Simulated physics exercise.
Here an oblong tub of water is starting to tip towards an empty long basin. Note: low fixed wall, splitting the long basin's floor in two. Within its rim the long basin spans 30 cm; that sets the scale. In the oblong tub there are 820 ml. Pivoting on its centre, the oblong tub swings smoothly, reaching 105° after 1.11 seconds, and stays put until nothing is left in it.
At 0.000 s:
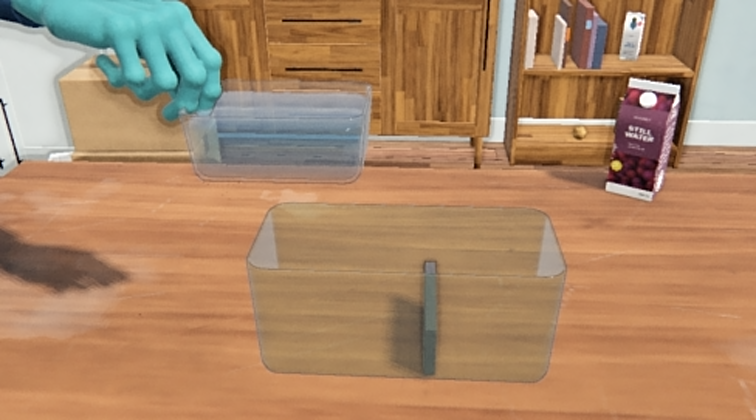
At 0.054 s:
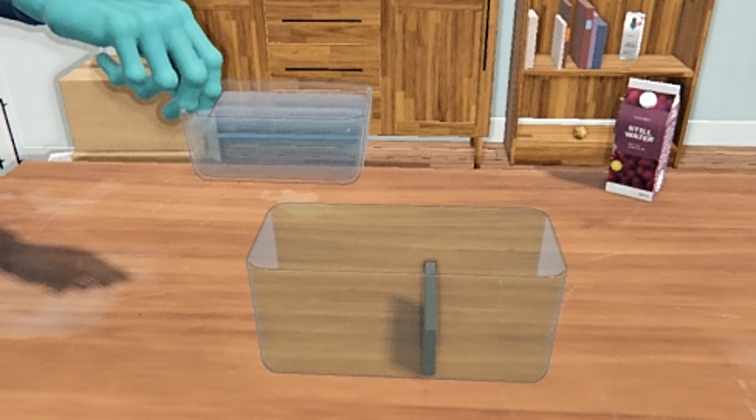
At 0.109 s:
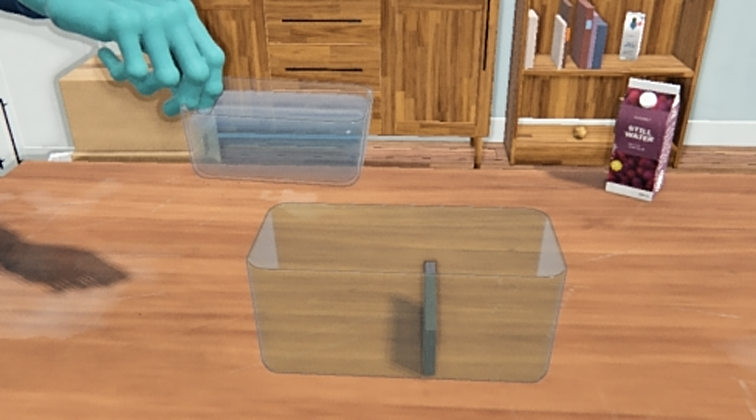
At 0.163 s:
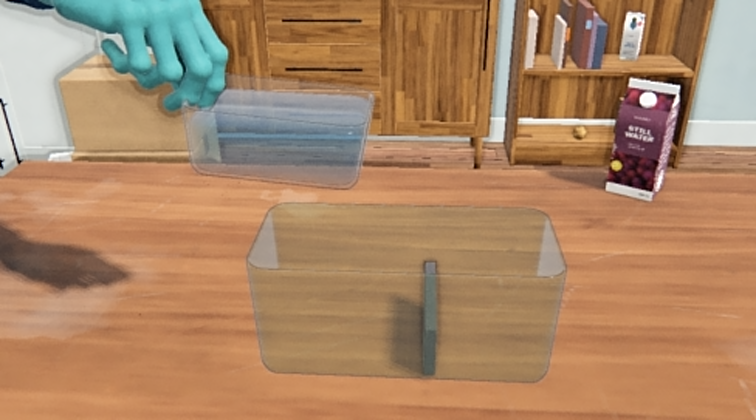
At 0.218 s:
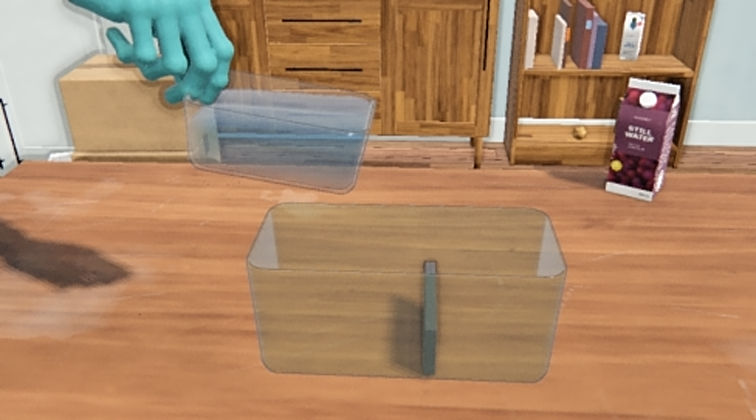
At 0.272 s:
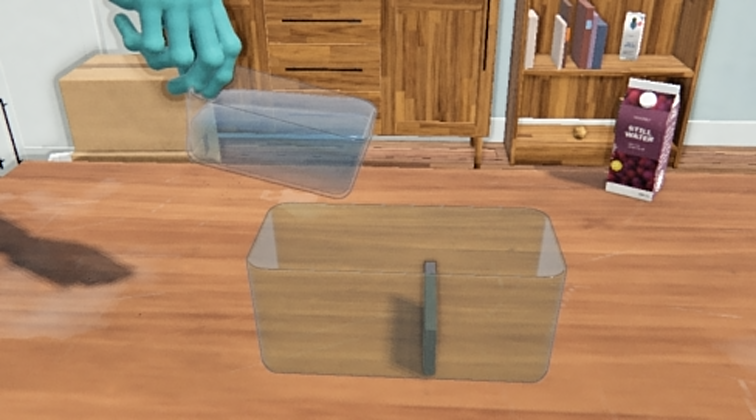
A teal-gloved hand at upper left hovers by a clear oblong tub of bluish water, which tilts slowly and smoothly, its right end dipping while the water stays nearly level. In front, on a wooden table, sits an empty clear long basin with a dark upright divider, and a purple carton stands at right. The fixed, slightly raised view shows a room with wooden cabinets and a bookshelf behind.
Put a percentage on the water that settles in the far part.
Roughly 51 per cent ends up there.
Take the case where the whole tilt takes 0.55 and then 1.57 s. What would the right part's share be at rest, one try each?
I'd expect close to 25 per cent and then close to 55 per cent.
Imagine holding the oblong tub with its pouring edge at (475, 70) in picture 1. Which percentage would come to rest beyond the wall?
Result then: Approx. 70 %.
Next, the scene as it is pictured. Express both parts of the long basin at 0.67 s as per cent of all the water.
I'd say some 6 on the left and some 28 on the right.
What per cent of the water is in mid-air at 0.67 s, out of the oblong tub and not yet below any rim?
38 %.
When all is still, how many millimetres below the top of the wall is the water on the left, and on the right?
Left 44 mm, right 30 mm.
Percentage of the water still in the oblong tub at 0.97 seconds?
Share remaining: Approx. 4 %.
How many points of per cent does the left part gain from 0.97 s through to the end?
It comes to some 6 per cent.
Then, 0.67 s in, the tilt is 70° and 28 per cent is still to pour, 6 is left of the wall and 28 right of it.
Then, 0.97 s in, the tilt is 101° and 4 per cent is still to pour, 34 is left of the wall and 51 right of it.
Then, 1.28 s in, the tilt is 105° and 0 per cent is still to pour, 41 is left of the wall and 51 right of it.
Then, 1.61 s in, the tilt is 105° and 0 per cent is still to pour, 41 is left of the wall and 51 right of it.
Finally, 41 per cent lies left of the wall, 51 right of it and 8 outside.
